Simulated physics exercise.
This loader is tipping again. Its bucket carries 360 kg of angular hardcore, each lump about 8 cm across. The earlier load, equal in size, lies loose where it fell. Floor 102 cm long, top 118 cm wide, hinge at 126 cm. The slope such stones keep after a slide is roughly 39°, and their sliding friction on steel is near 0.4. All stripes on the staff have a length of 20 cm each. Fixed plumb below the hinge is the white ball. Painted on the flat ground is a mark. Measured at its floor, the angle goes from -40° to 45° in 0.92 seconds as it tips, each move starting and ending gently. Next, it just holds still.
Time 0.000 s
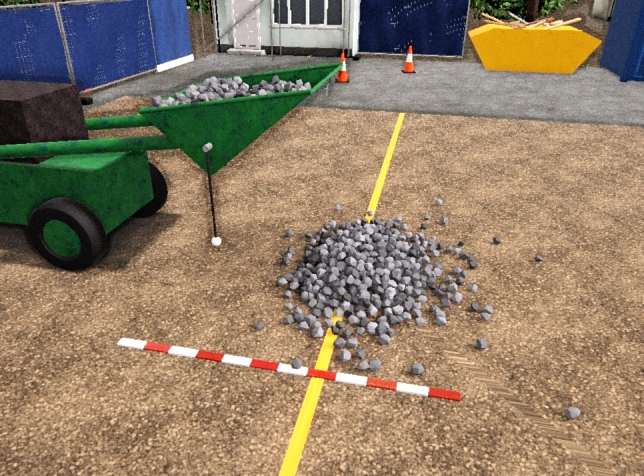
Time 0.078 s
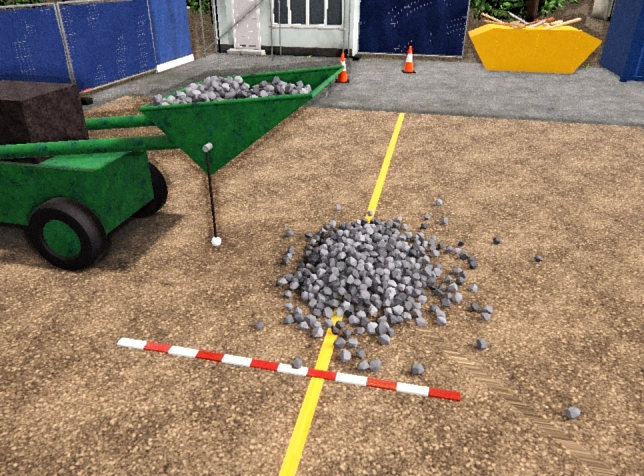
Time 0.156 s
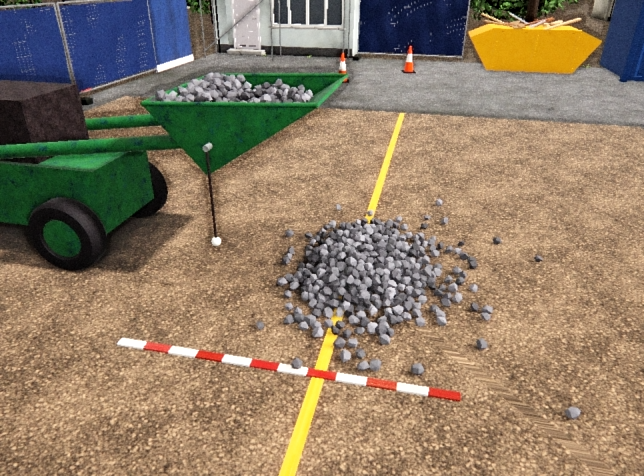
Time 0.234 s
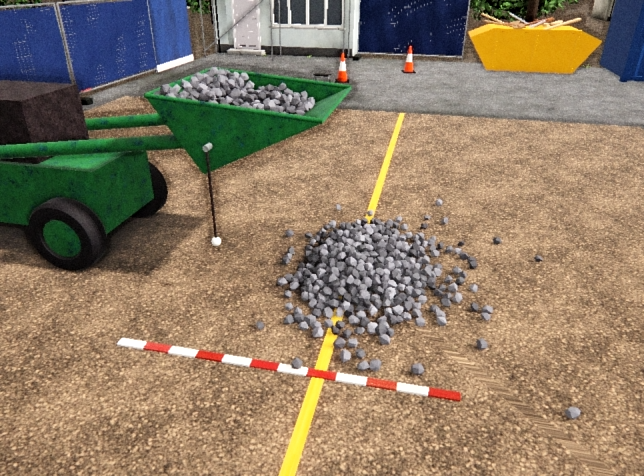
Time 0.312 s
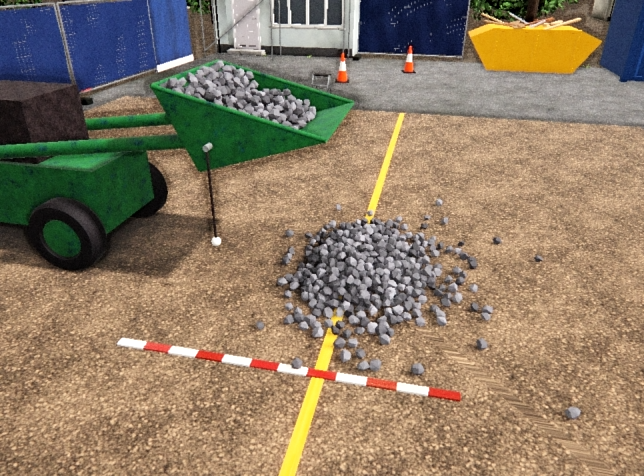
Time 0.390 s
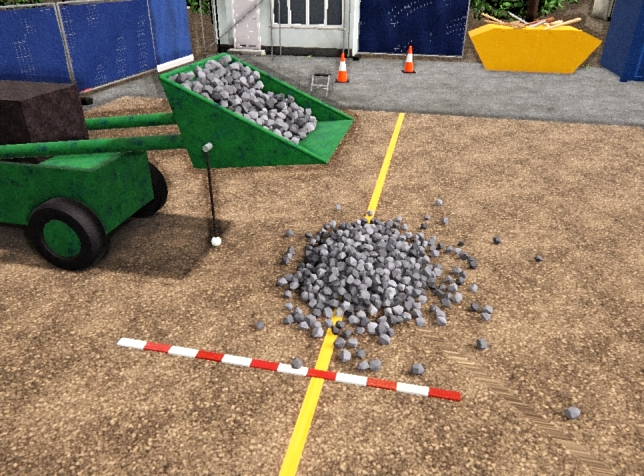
A green loader with a bucket full of grey stones gradually tipped the bucket forward and down to the right, the stones shifting inside, while a loose pile of stones lay still on the ground.
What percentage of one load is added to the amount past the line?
Some 23 per cent is added.
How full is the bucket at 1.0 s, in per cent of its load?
80 %.
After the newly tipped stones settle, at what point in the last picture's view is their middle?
In the last view, somewhere near (328, 251).
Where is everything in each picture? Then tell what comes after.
Lip at (311, 92), floor tilted -40°, highest stones at (252, 85). The earlier load is highest near (358, 243), 24 cm above ground level, 39 % short of the line, 61 % past the line, in the first frame.
Lip at (313, 96), floor tilted -38°, highest stones at (249, 85); the stones move at 0.2 m/s on average, in the second frame.
The bucket is at -33°, its lip at (317, 106); the top of the load is at (221, 81); the stones move at 0.3 m/s on average, in the third frame.
Lip at (322, 121), floor tilted -26°, highest stones at (209, 76); the stones move at 0.5 m/s on average, in the fourth frame.
Lip at (326, 141), floor tilted -17°, highest stones at (215, 70); the stones move at 0.5 m/s on average, in the fifth frame.
The bucket is at -7°, its lip at (326, 162); the top of the load is at (221, 65); the stones move at 0.5 m/s on average, in the sixth frame.
After 0.7 s the floor is at 32°; in per cent of one load, 100 in the bucket, 39 short of the line, 61 past the line; the foremost stones are at (499, 293).
After 1.0 s the floor is at 45°; in per cent of one load, 78 in the bucket, 61 short of the line, 61 past the line; the foremost stones are at (499, 293).
After 1.4 s the floor is at 45°; in per cent of one load, 15 in the bucket, 110 short of the line, 74 past the line; the foremost stones are at (499, 293).
After 4.0 s the floor is at 45°; in per cent of one load, 0 in the bucket, 116 short of the line, 84 past the line; the foremost stones are at (499, 293). Net gain past the line, 23.
